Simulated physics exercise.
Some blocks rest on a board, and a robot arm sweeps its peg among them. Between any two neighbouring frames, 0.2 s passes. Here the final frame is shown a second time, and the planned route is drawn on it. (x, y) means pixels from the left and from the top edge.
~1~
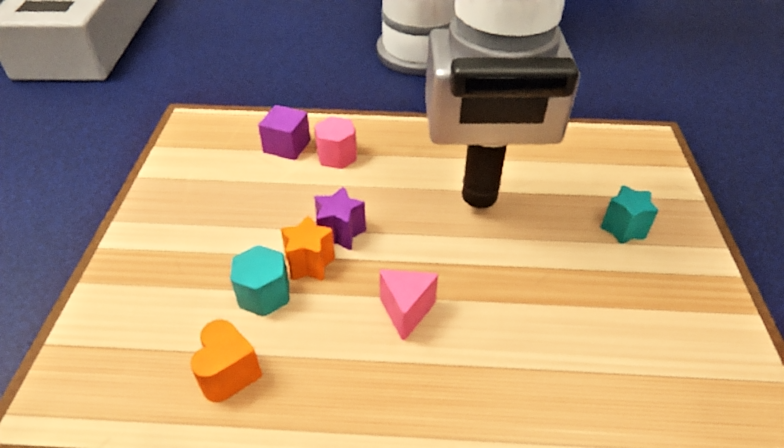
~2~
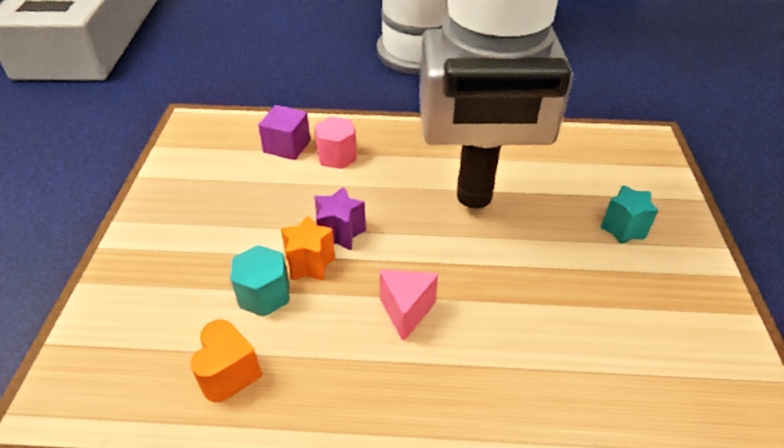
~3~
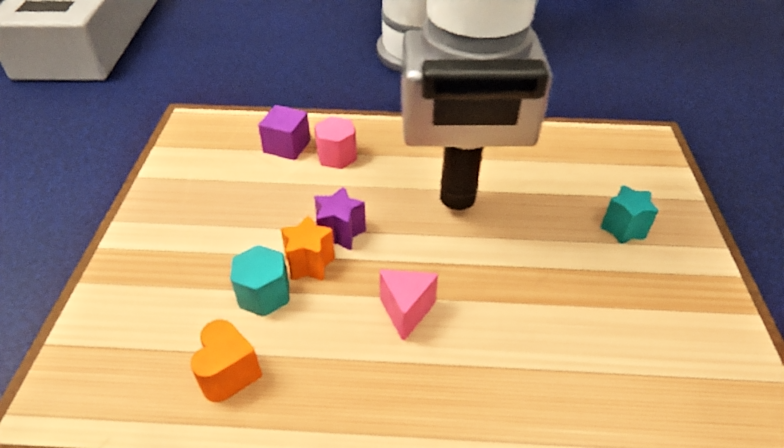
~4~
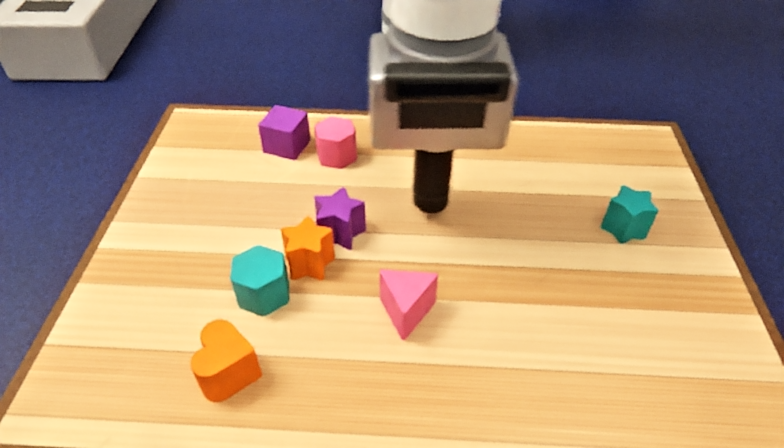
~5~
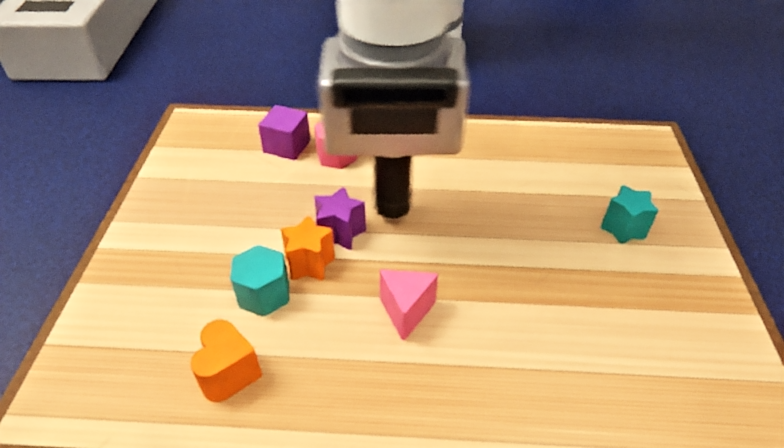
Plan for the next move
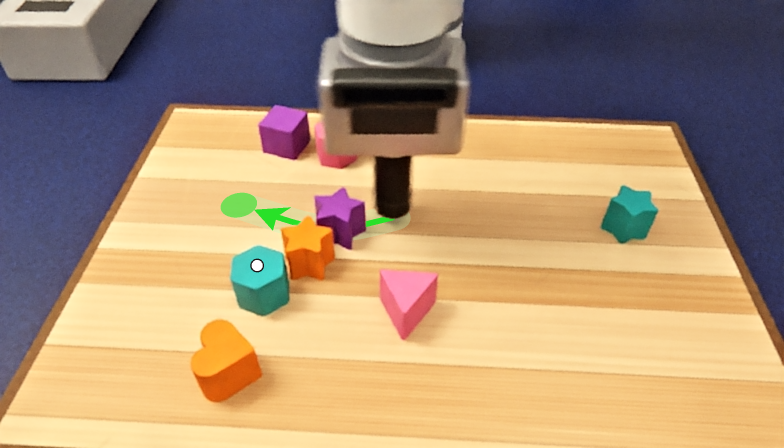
The clip opens on a wooden board scattered with purple, pink, orange and turquoise blocks, with a robot arm's black peg standing right of the purple star. The arm slides the peg left, slightly at first and then farther, until it is close beside the purple star, while the blocks stay still.
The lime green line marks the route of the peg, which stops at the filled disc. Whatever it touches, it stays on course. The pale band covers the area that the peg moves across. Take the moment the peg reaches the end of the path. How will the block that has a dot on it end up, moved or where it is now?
That block slides.
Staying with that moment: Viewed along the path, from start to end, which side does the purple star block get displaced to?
It goes toward the left-hand side.
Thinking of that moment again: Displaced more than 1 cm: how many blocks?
That's three or more.
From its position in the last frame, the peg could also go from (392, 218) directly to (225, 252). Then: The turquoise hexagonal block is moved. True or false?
This is true.
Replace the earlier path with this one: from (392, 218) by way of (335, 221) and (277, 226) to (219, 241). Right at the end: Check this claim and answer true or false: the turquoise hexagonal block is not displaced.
The statement is false.
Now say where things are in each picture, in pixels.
The first frame shows peg's lower end (479, 197); turquoise hexagonal block (257, 266); orange star block (305, 235); purple star block (337, 204).
The second frame shows peg (474, 197); blocks still.
The third frame shows peg (458, 199); blocks still.
The fourth frame shows peg (431, 202); blocks still.
The fifth frame shows peg (392, 207); turquoise hexagonal block (257, 266); orange star block (305, 235); purple star block (337, 204).
Drawn move, from (392, 218) over (339, 228) and (286, 220) to (239, 205); the dot is on the turquoise hexagonal block.
On the path given first. One third of the way, peg (337, 218); turquoise hexagonal block (246, 274); orange star block (279, 243), turned 45° anticlockwise; purple star block (300, 209), turned 20° clockwise.
Two thirds of the way, peg (283, 209); turquoise hexagonal block (236, 283), turned 25° anticlockwise; orange star block (248, 244), turned 80° anticlockwise; purple star block (244, 208).
At the end, peg (236, 194); turquoise hexagonal block (236, 283), turned 25° anticlockwise; orange star block (248, 244), turned 80° anticlockwise; purple star block (236, 208), turned 35° anticlockwise.
